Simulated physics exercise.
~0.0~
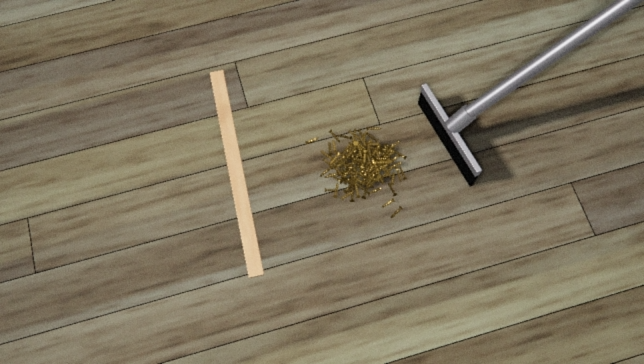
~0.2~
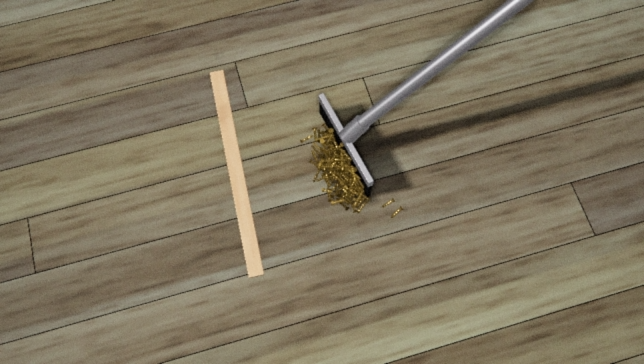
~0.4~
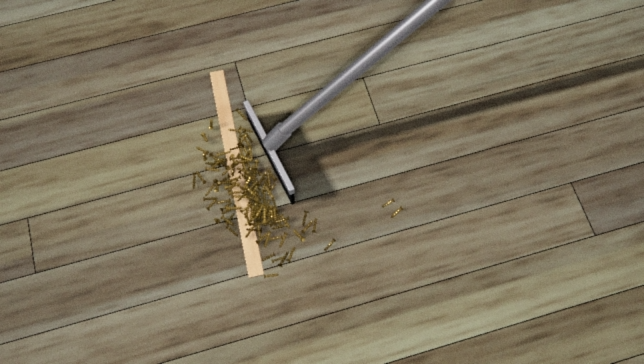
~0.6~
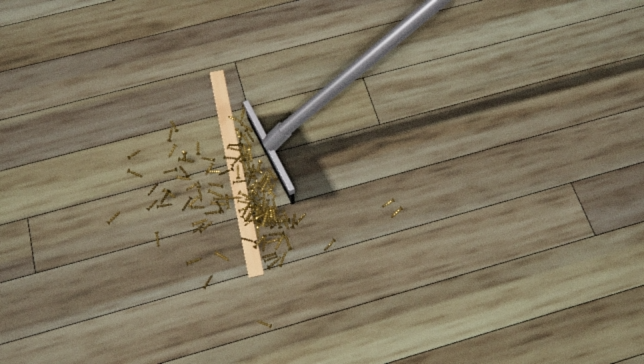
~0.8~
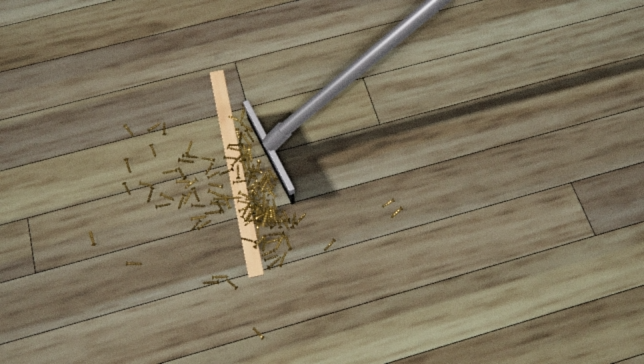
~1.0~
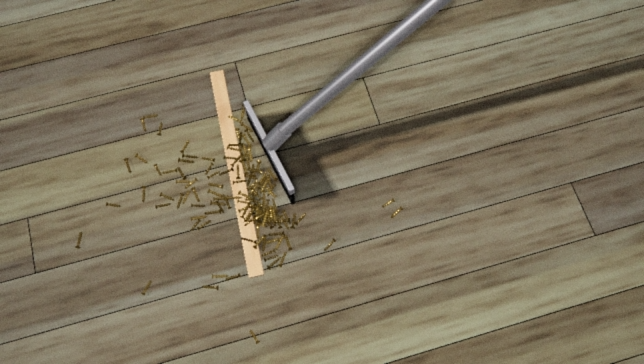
A squeegee pushes brass-coloured screws left into a fixed strip, scattering many beyond it, and stops.
